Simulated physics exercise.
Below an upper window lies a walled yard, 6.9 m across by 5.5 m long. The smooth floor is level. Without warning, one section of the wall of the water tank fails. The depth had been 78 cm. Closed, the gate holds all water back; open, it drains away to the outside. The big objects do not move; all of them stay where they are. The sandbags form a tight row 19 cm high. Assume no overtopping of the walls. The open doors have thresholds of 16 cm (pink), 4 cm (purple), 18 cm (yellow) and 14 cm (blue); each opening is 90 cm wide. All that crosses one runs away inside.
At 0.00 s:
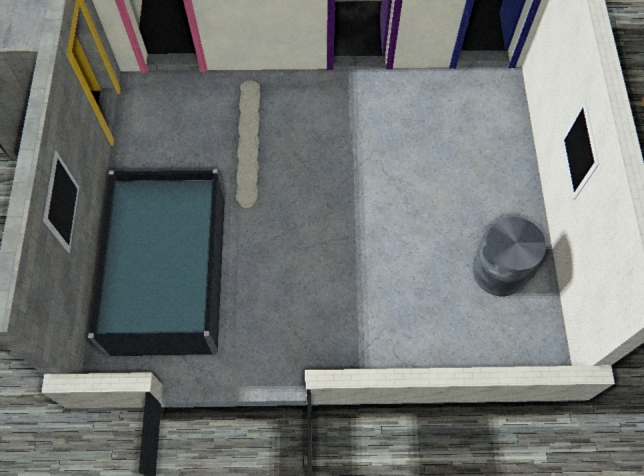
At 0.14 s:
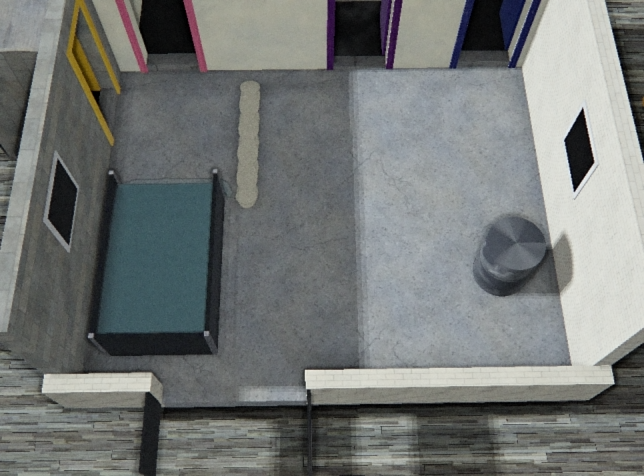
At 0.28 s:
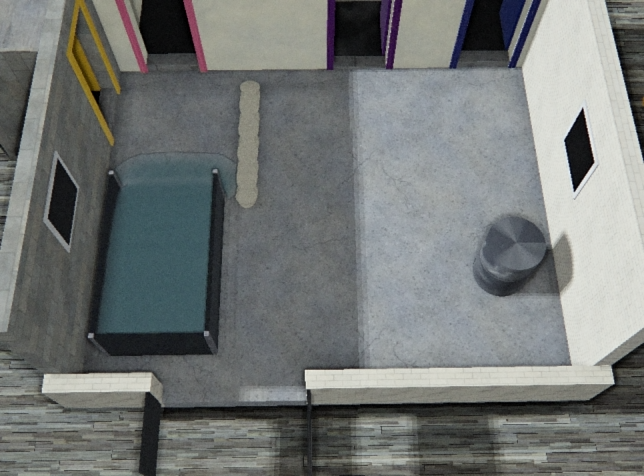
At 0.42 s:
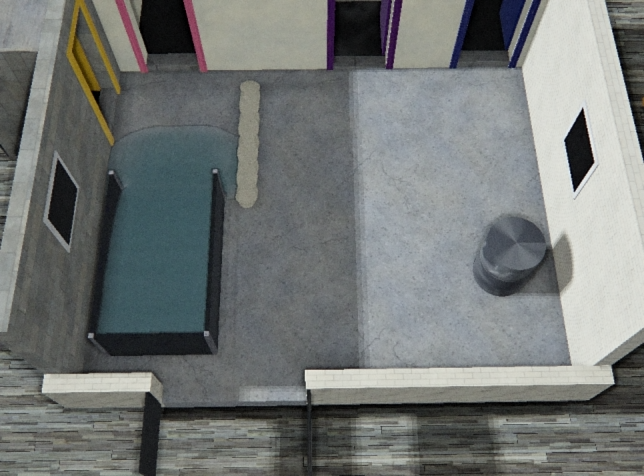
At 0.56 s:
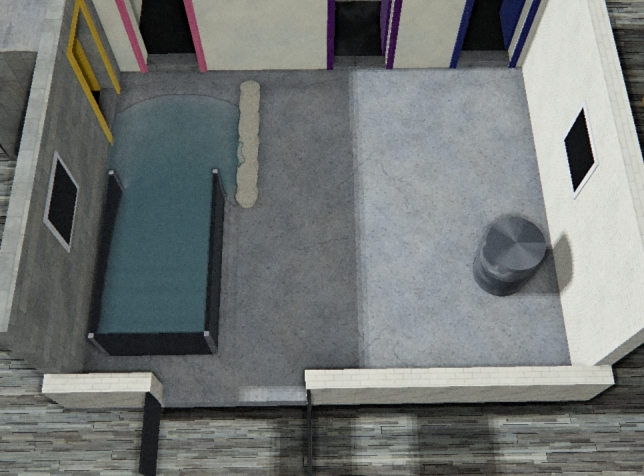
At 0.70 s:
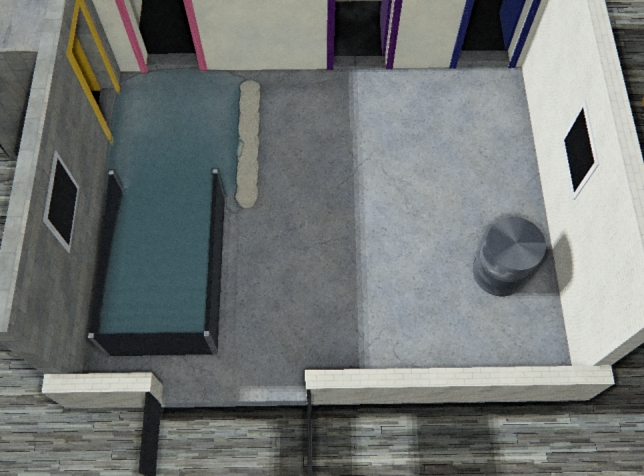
A large tank of blue-green water stood in a walled yard until its far side gave way, and water poured out, spreading across the grey floor toward the back wall, alongside a low pale barrier.
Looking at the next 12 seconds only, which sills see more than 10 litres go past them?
Watch the pink door: It will outstrip the limit; watch the purple door: It will not outstrip the limit; watch the yellow door: It will outstrip the limit; watch the blue door: It will not outstrip the limit.
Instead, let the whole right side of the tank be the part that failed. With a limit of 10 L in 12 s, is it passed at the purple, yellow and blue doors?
Outcomes - purple: Exceeded, yellow: Not exceeded, blue: Exceeded.
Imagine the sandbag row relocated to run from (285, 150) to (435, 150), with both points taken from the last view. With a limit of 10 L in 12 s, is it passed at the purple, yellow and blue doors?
Result: Purple door beyond the limit; yellow door beyond the limit; blue door beyond the limit.
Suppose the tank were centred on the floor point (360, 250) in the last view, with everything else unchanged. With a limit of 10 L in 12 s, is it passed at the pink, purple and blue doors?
Checking the limit: Pink is within it, purple is beyond it and blue is beyond it.
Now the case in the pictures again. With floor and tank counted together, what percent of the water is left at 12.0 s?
Share still there: About 74 %.
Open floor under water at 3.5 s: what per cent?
Covered: Roughly 50 %.
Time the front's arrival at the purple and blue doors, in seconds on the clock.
So purple at 1.6 s, and blue at 2.6 s.
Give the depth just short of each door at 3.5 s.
In cm: Pink 29, purple 5, yellow 28, blue 3.
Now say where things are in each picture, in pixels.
Still water, 78 cm deep, in the water tank at (158, 252), in the first picture.
Water pours out on the water tank's far side and has run 0.9 m, to a hidden place; typically 10 cm deep outside, 78 cm at the water tank's back, in the second picture.
The front is at a hidden place, 1.1 m from the gap on the water tank's far side; 1.3 m2 of floor is under water; 78 cm left at the back of the water tank, in the third picture.
Water pours out on the water tank's far side and has run 1.5 m, to (124, 141); typically 12 cm deep outside, 78 cm at the water tank's back, in the fourth picture.
The front is at (172, 98), 2.0 m from the gap on the water tank's far side; 3.7 m2 of floor is under water; 74 cm left at the back of the water tank, in the fifth picture.
Water pours out on the water tank's far side and has run 2.6 m, to (150, 73); typically 10 cm deep outside, 66 cm at the water tank's back, in the sixth picture.
After 1.4 s water covers 20 % of the floor and is deepest (55 cm) near (174, 72); pink door 46 cm at the sill, 99 L in, purple door not reached, yellow door 21 cm at the sill, 0 L in, blue door not reached.
After 2.2 s water covers 30 % of the floor and is deepest (49 cm) near (122, 73); pink door 46 cm at the sill, 272 L in, purple door 4 cm at the sill, 0 L in, yellow door 29 cm at the sill, 13 L in, blue door not reached.
After 3.5 s water covers 50 % of the floor and is deepest (30 cm) near (235, 124); pink door 29 cm at the sill, 434 L in, purple door 5 cm at the sill, 0 L in, yellow door 28 cm at the sill, 101 L in, blue door 3 cm at the sill, 0 L in.
After 7.0 s water covers 80 % of the floor and is deepest (16 cm) near (82, 386); pink door 14 cm at the sill, 482 L in, purple door 2 cm at the sill, 1 L in, yellow door 14 cm at the sill, 132 L in, blue door 7 cm at the sill, 0 L in.
After 12.0 s water covers 95 % of the floor and is deepest (16 cm) near (116, 117); pink door 13 cm at the sill, 482 L in, purple door 2 cm at the sill, 1 L in, yellow door 15 cm at the sill, 132 L in, blue door 3 cm at the sill, 0 L in.
